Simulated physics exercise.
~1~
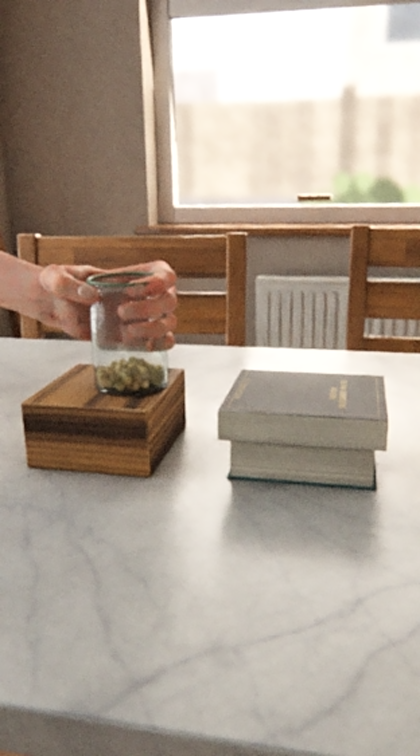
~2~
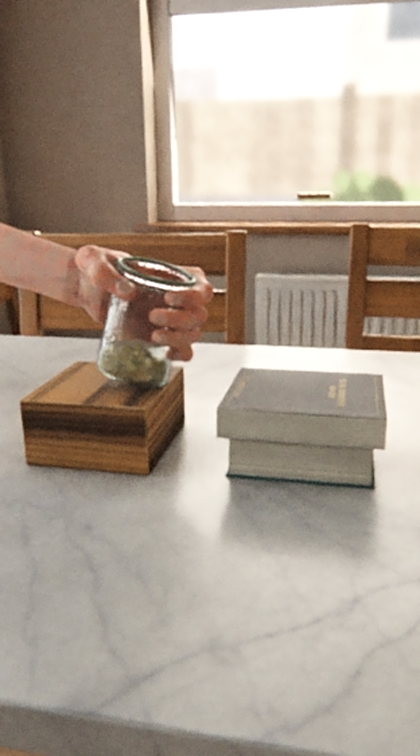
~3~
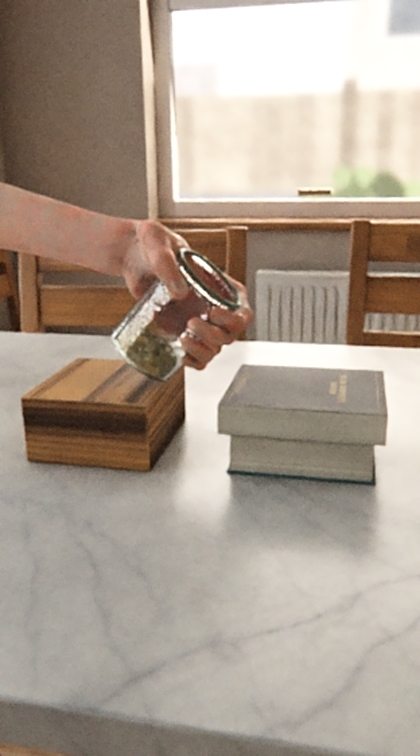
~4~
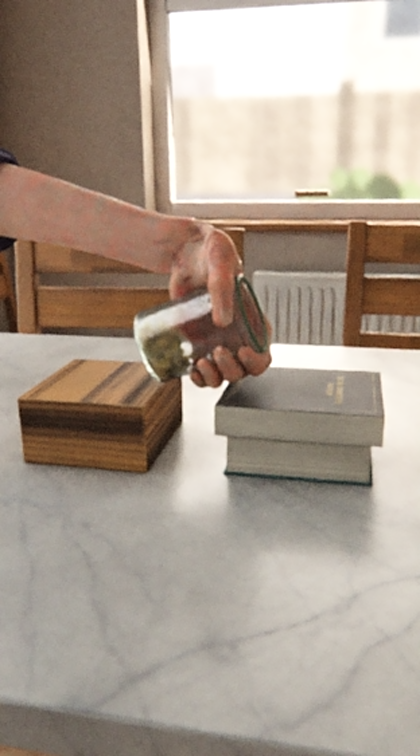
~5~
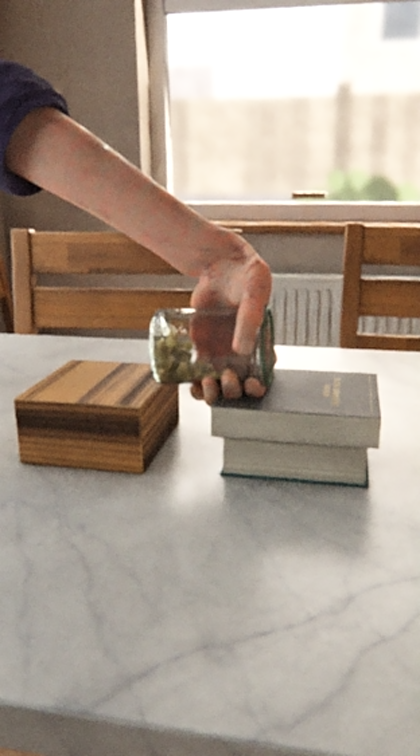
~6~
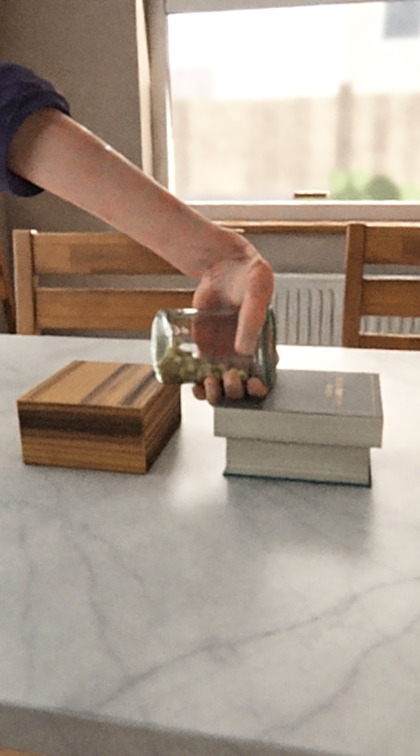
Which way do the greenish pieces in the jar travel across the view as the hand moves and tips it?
They travel to the right, going from above the wooden block towards the stacked books.
We see a hand lift an open clear jar of small greenish pieces from a striped wooden block and tip it to the right, until it lies nearly level against the edge of two stacked books, still held, with the pieces inside.
